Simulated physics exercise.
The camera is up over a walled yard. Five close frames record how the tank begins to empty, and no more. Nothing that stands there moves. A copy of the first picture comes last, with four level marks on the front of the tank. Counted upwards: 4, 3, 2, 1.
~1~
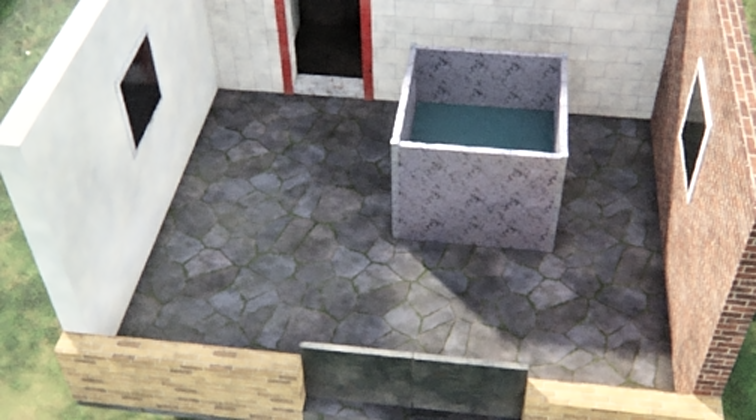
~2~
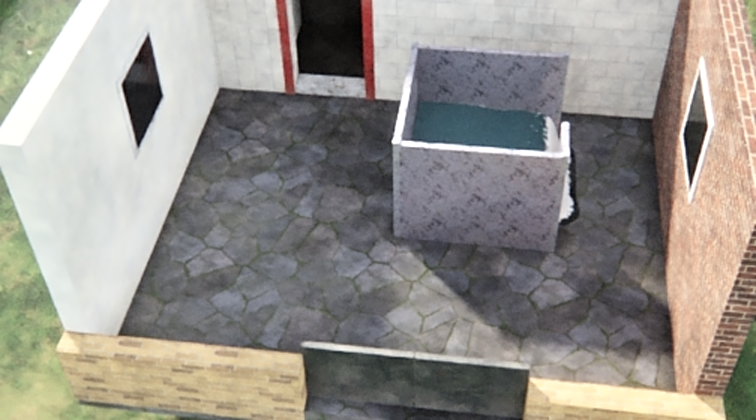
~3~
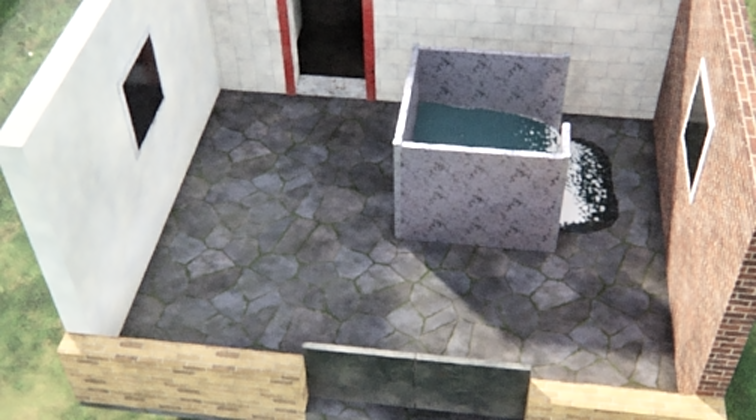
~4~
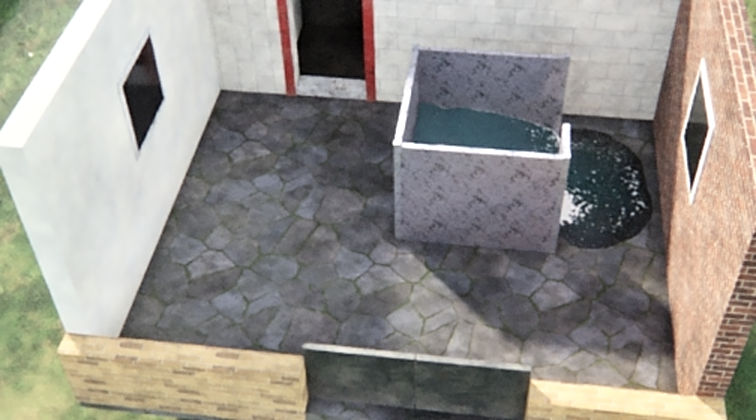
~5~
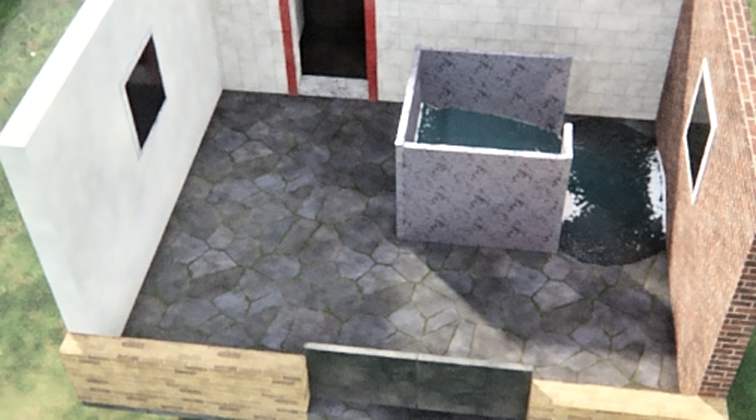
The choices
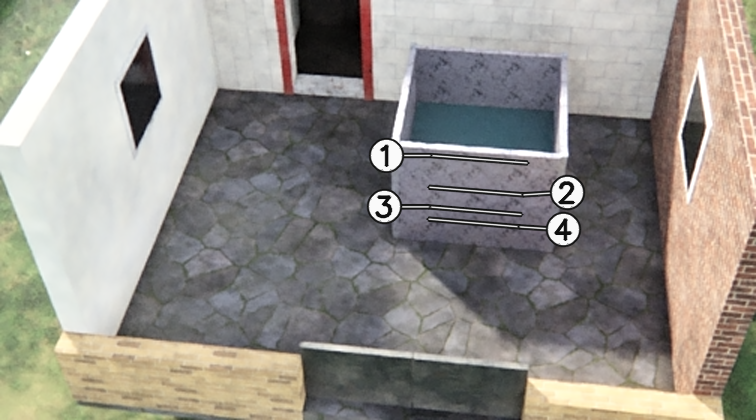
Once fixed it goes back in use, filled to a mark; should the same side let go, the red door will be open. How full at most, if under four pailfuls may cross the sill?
It is 2.
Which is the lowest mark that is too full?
That is mark 1.
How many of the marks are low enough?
Three of the four.
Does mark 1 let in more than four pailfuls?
Yes.
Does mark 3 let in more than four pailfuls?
No, that is safe.
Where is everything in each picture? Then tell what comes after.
In the first picture, water in the tank at rest, its middle at (480, 152); foot of the red doorway at (329, 96); shut gate at (413, 363).
In the second picture, front seen at (569, 210), 1 % of the ground wet.
In the third picture, front seen at (603, 210), 4 % of the ground wet.
In the fourth picture, front seen at (636, 222), 7 % of the ground wet.
In the fifth picture, front seen at (663, 240), 11 % of the ground wet.
On the marked copy, 1 at (478, 159); 2 at (476, 191); 3 at (474, 210); 4 at (473, 222); from the bottom up 4, 3, 2, 1.
With 1, about 10 bucketfuls get in.
With 2, a splash gets over, under a bucket.
With 3, nothing gets over.
With 4, nothing gets over.
